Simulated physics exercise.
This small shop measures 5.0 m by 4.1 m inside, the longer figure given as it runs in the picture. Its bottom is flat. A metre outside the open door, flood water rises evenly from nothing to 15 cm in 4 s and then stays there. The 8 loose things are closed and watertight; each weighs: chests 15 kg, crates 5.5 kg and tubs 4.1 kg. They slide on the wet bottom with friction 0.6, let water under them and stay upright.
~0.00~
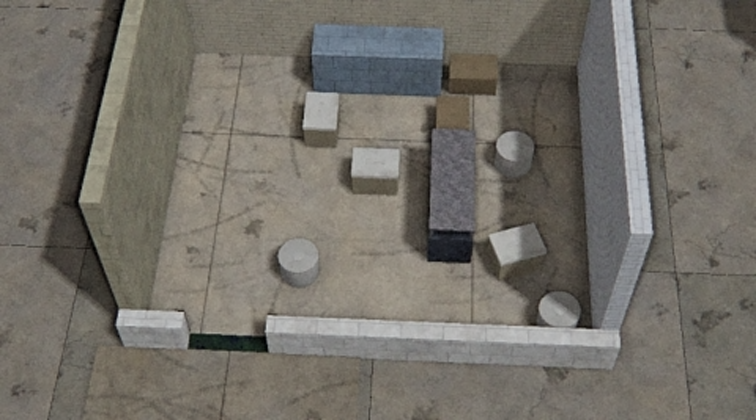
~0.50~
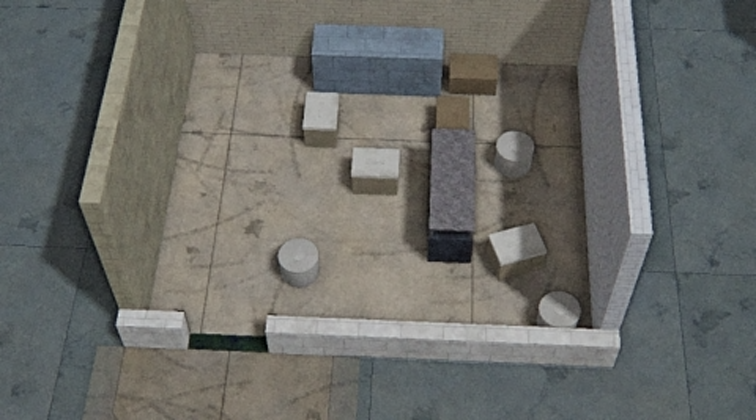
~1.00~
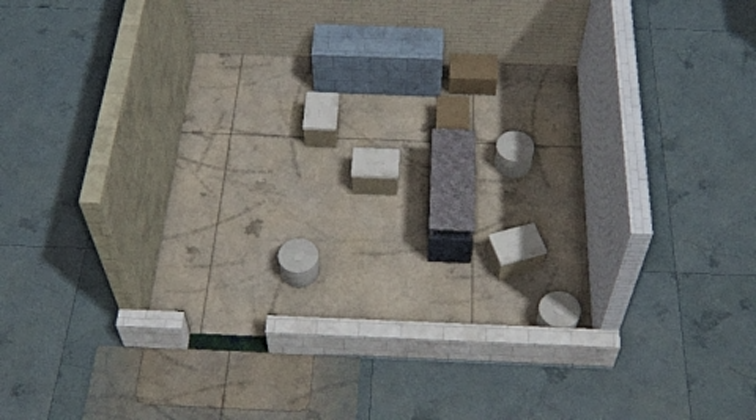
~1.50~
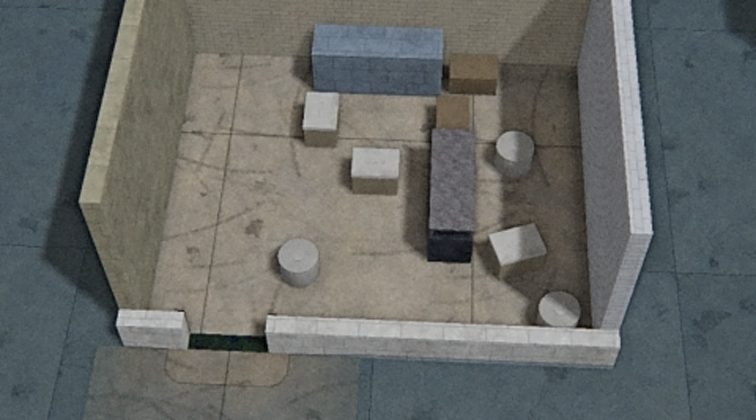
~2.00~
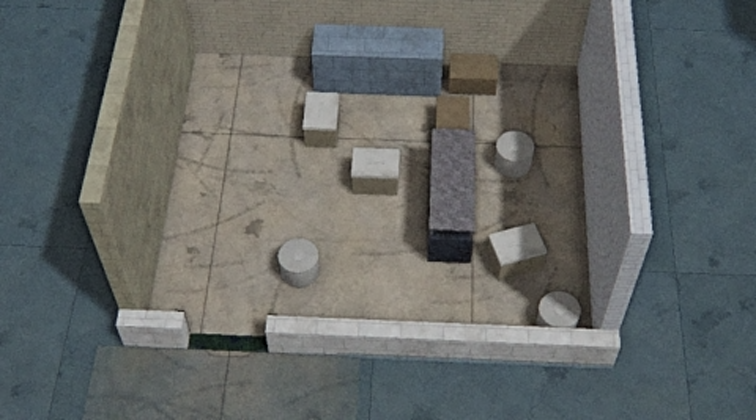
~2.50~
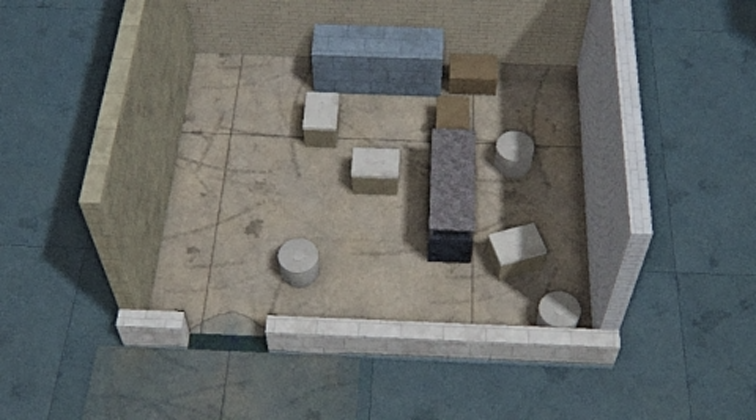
A small walled shop, seen from above, held crates, tubs and long blocks that never moved, while the paving outside turned from brown to blue-grey and the patch by the door gradually darkened.
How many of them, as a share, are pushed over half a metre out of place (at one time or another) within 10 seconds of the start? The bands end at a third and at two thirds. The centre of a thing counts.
It is not even a third.
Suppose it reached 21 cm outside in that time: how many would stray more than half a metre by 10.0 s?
Then 2.
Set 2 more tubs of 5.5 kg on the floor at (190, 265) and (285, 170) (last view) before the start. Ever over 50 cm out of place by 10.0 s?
In that order: More, past it.
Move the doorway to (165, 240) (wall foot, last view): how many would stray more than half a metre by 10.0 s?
In that case 1 of them.
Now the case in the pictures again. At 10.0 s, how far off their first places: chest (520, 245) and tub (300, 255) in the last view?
In turn: 0 cm, 80 cm.
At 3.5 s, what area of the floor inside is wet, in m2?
About 1.5 m2.
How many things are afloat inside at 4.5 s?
0 of them.
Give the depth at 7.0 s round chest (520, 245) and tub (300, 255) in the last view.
Roughly 0 and 2 cm.
After 3.5 s 0 of 8 are over 50 cm from their spots; 0 afloat.
After 4.5 s 0 of 8 are over 50 cm from their spots; 0 afloat.
After 7.0 s 1 of 8 are over 50 cm from their spots; 0 afloat.
After 10.0 s 1 of 8 are over 50 cm from their spots, and 1 have been at some point; 0 afloat.
